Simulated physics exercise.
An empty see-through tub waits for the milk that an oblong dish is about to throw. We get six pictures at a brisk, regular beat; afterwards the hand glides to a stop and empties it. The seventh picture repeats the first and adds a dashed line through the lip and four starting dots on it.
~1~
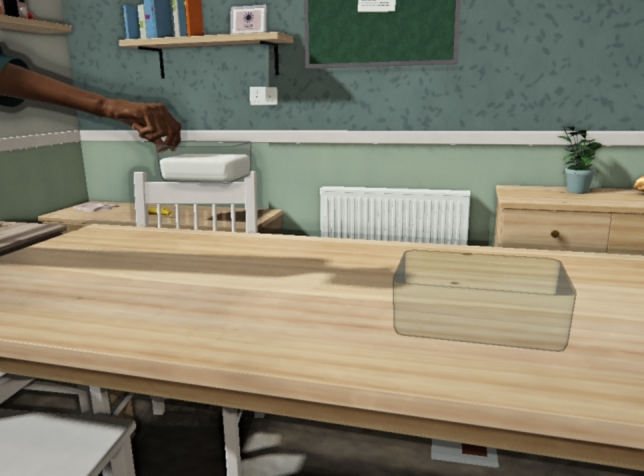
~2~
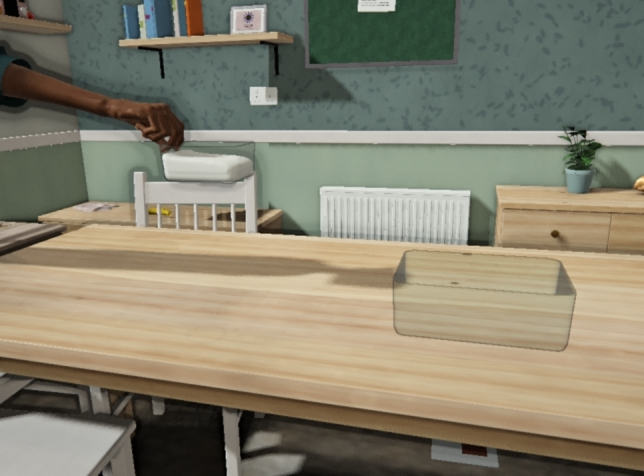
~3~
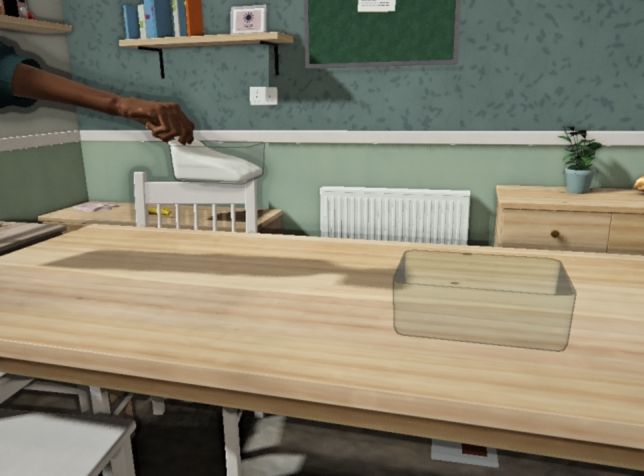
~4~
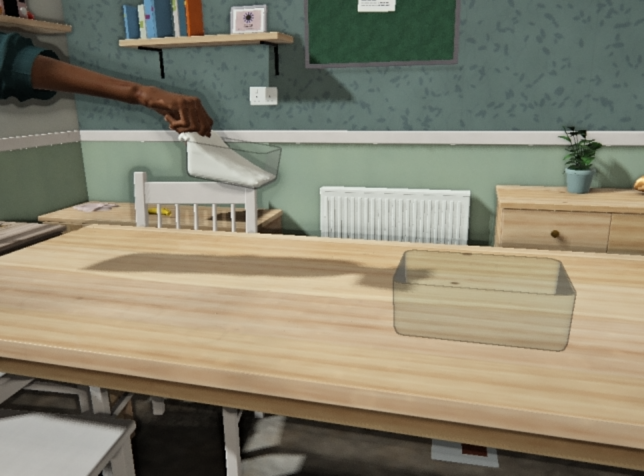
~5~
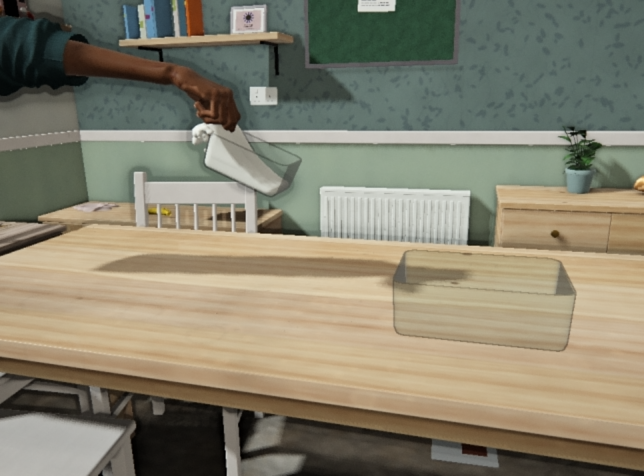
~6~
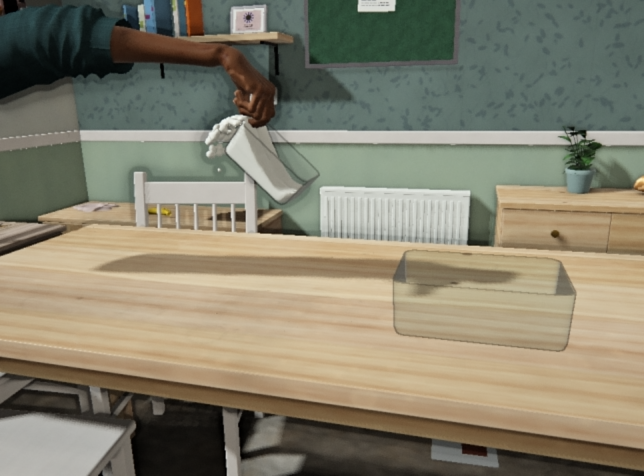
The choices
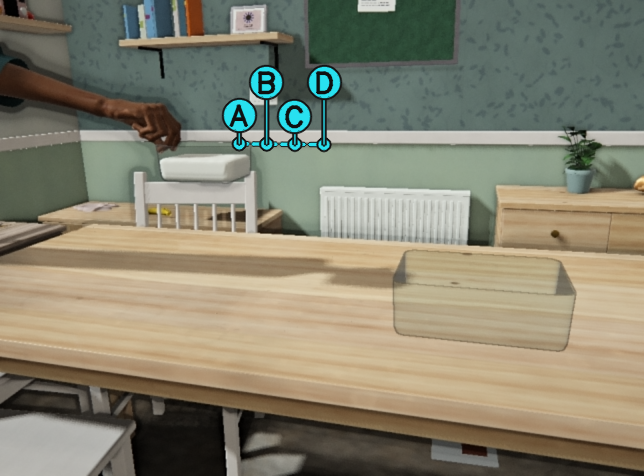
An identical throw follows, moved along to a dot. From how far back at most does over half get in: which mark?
The limit is B.
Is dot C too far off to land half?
No, not at all.
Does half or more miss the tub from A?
Yes, that goes wrong.
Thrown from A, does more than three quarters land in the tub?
No, it does not.
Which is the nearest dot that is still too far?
The answer is A.
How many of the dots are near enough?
Three of the four.
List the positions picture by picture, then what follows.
In the first frame, upright, lip at (241, 143); tub from (394, 332) to (567, 350); nothing has left yet.
In the second frame, upright, lip at (245, 143); nothing has left yet.
In the third frame, upright, lip at (255, 144); milk is over the rim, down to (184, 142).
In the fourth frame, tipped about 8°, lip at (273, 150); milk is over the rim, down to (192, 141).
In the fifth frame, tipped about 23°, lip at (294, 162); milk is over the rim, down to (205, 150).
In the sixth frame, tipped about 42°, lip at (313, 177); milk is over the rim, down to (219, 170).
On the marked copy, A at (239, 143); B at (266, 144); C at (294, 144); D at (324, 144).
Choosing A, about 24 % lands in the tub, 71 % falls short and 5 % goes beside or beyond.
Choosing B, about 65 % lands in the tub, 26 % falls short and 9 % goes beside or beyond.
Choosing C, about 68 % lands in the tub, 21 % falls short and 12 % goes beside or beyond.
Choosing D, about 73 % lands in the tub, 12 % falls short and 16 % goes beside or beyond.
